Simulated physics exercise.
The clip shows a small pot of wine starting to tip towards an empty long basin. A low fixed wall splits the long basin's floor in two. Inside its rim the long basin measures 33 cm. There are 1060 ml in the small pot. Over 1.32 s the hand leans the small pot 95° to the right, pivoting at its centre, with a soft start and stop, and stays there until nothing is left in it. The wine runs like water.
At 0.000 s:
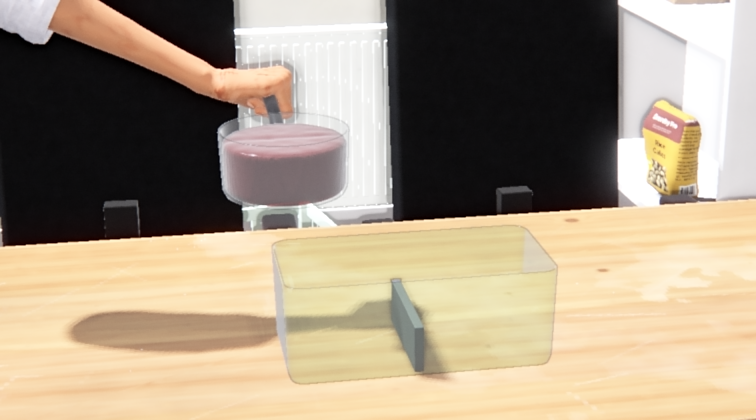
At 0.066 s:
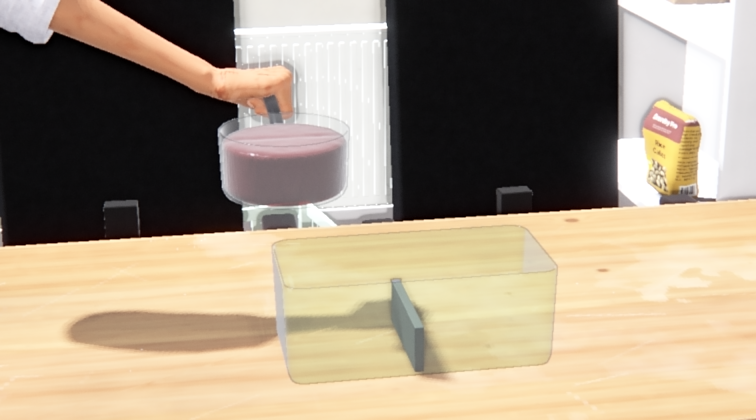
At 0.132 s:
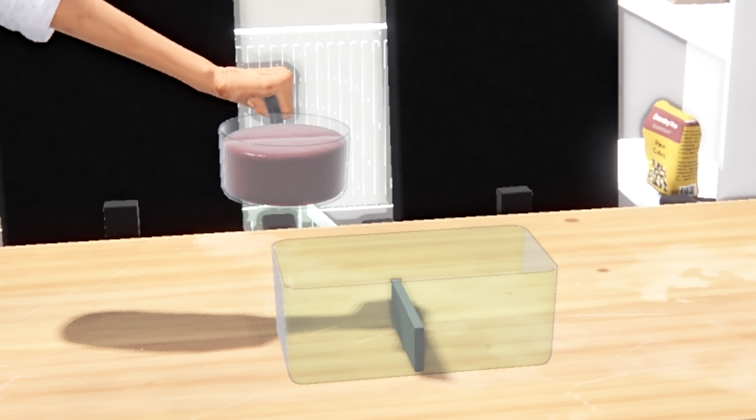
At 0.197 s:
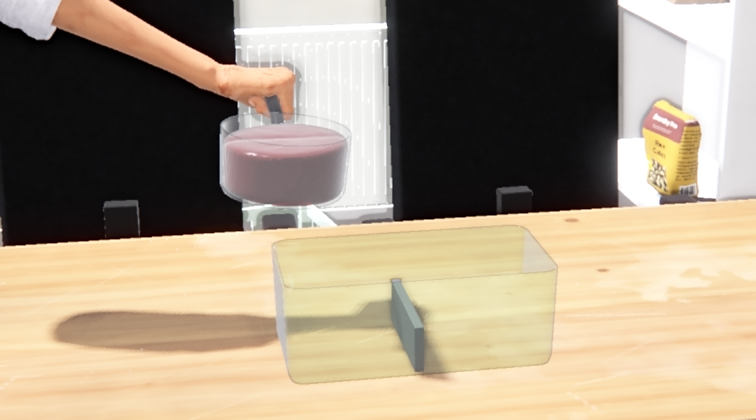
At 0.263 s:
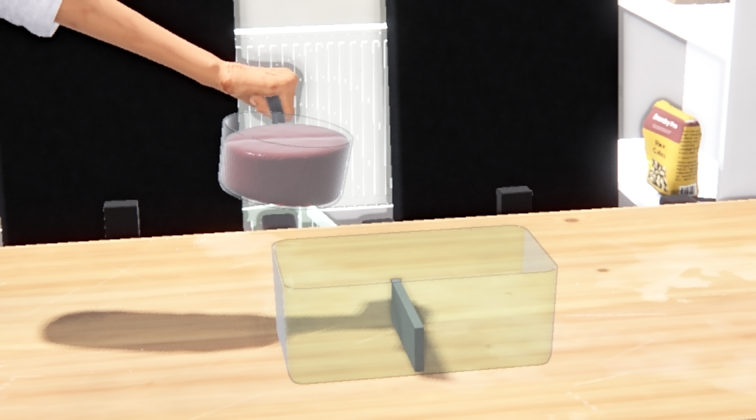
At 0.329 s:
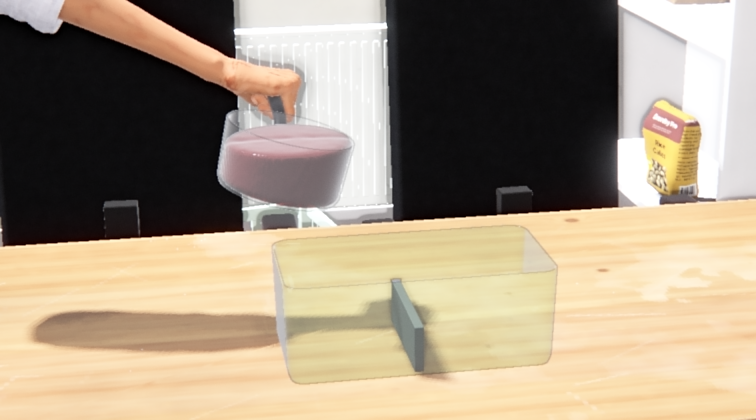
On a wooden counter sits an empty, clear long basin with a dark upright divider inside, while a hand holds a small transparent pot of purplish-red wine above and behind its left side. The pot stays almost level at first, then the hand leans it slightly to the right.
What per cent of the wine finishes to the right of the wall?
Roughly 51 per cent is past the wall.
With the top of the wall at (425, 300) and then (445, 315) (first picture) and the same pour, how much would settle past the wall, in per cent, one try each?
First 20, then 5 per cent.
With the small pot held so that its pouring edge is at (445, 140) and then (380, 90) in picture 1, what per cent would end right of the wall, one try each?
First 100, then 85 per cent.
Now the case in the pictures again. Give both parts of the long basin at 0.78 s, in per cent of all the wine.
Some 5 per cent left and 12 right.
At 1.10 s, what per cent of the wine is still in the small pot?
Near 14 in a hundred.
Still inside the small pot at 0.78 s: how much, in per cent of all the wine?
About 56 per cent.
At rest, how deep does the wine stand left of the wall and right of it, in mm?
Some 22 mm on the left and 20 mm on the right.
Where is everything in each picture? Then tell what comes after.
In the first picture, tilt 0°; pouring edge (347, 127); surface from (221, 142) to (345, 136); the long basin's rim runs from (278, 266) to (541, 248); the wall's top is at (407, 304).
In the second picture, tilt 1°; pouring edge (348, 128); surface from (222, 142) to (345, 136).
In the third picture, tilt 2°; pouring edge (349, 130); surface from (222, 142) to (346, 136).
In the fourth picture, tilt 5°; pouring edge (350, 133); surface from (223, 141) to (347, 136).
In the fifth picture, tilt 9°; pouring edge (351, 137); surface from (224, 142) to (349, 137).
In the sixth picture, tilt 14°; pouring edge (353, 143); surface from (224, 143) to (351, 137).
By 0.78 s the tilt is 60° and 56 per cent is still to pour, 5 is left of the wall and 11 right of it.
By 1.10 s the tilt is 89° and 14 per cent is still to pour, 27 is left of the wall and 50 right of it.
By 1.45 s the tilt is 95° and 2 per cent is still to pour, 45 is left of the wall and 51 right of it.
By 1.82 s the tilt is 95° and 0 per cent is still to pour, 48 is left of the wall and 51 right of it.
At rest 49 per cent lies left of the wall, 51 right of it and 1 outside.
